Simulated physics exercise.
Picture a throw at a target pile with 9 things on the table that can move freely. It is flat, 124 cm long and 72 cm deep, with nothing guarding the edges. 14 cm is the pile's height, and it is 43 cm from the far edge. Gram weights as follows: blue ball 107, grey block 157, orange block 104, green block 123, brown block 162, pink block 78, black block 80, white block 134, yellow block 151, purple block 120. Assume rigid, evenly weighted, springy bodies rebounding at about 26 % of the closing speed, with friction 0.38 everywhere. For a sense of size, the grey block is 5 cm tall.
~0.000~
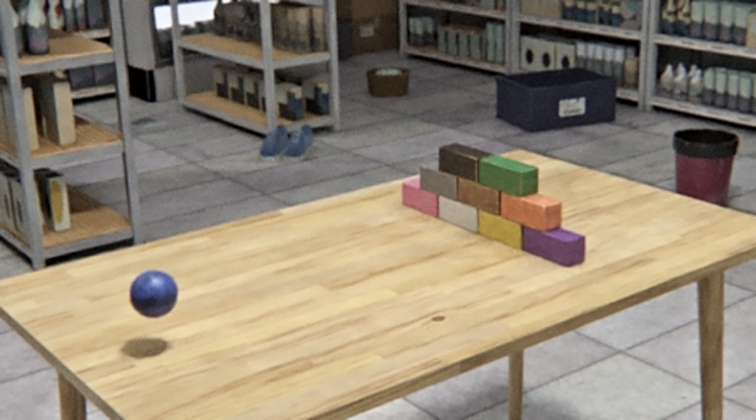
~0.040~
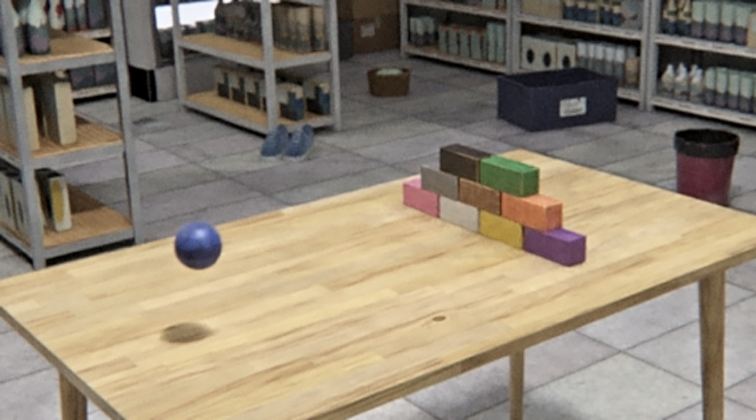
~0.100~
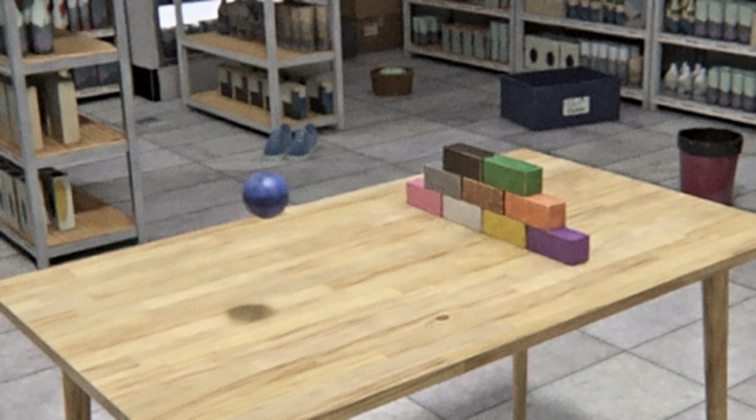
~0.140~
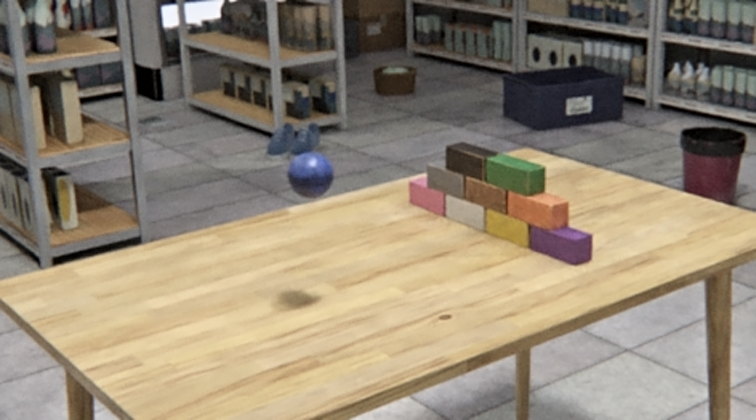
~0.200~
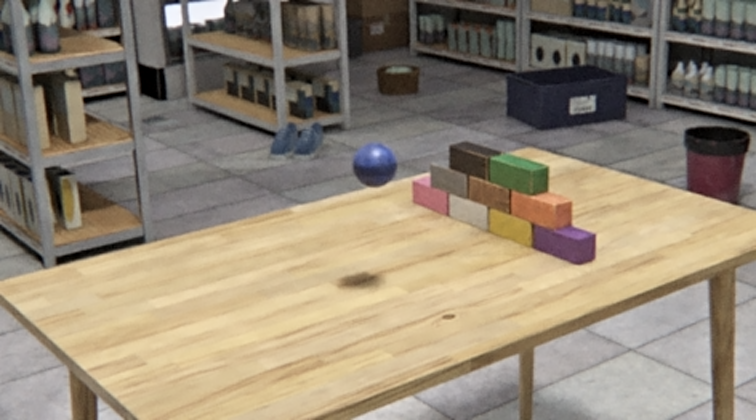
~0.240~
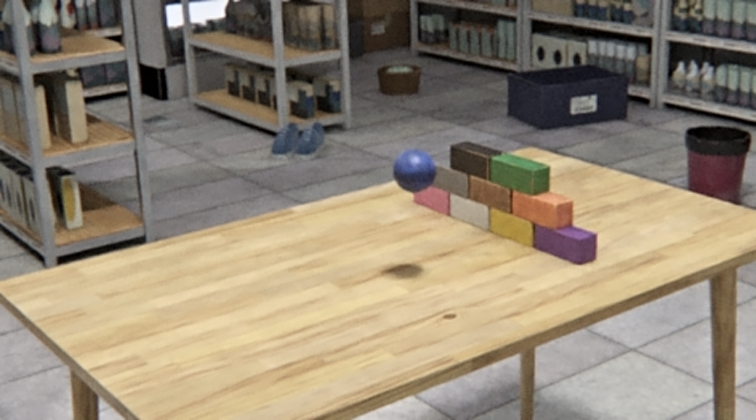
Blue ball rising in an arc above a wooden table, moving right and levelling off near a stack of coloured blocks.
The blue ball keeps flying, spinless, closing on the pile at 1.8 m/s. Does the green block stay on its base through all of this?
Yes: Upright.
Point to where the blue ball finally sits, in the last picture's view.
Rest point: Near (522, 226).
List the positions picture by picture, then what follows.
In the first picture, 62 cm short of the pile; blue ball (153, 294); green block (509, 176).
In the second picture, 55 cm short of the pile; blue ball (198, 246); brown block (488, 195).
In the third picture, 45 cm short of the pile; blue ball (266, 196); black block (470, 162).
In the fourth picture, 37 cm short of the pile; blue ball (311, 176); yellow block (515, 226).
In the fifth picture, 27 cm short of the pile; blue ball (375, 166); grey block (457, 178).
In the sixth picture, 19 cm short of the pile; blue ball (414, 171); green block (520, 174).
Around 0.34 s, 2 cm short of the pile; blue ball near (502, 223).
Around 0.44 s, blue ball near (520, 227); orange block shifted 4 cm; yellow block shifted 3 cm.
Finally (1.0 s), not toppled but over 4 cm from the start, orange block; the other 8 still in place (within 4 cm). Final places as that camera would see them, green block near (525, 172).
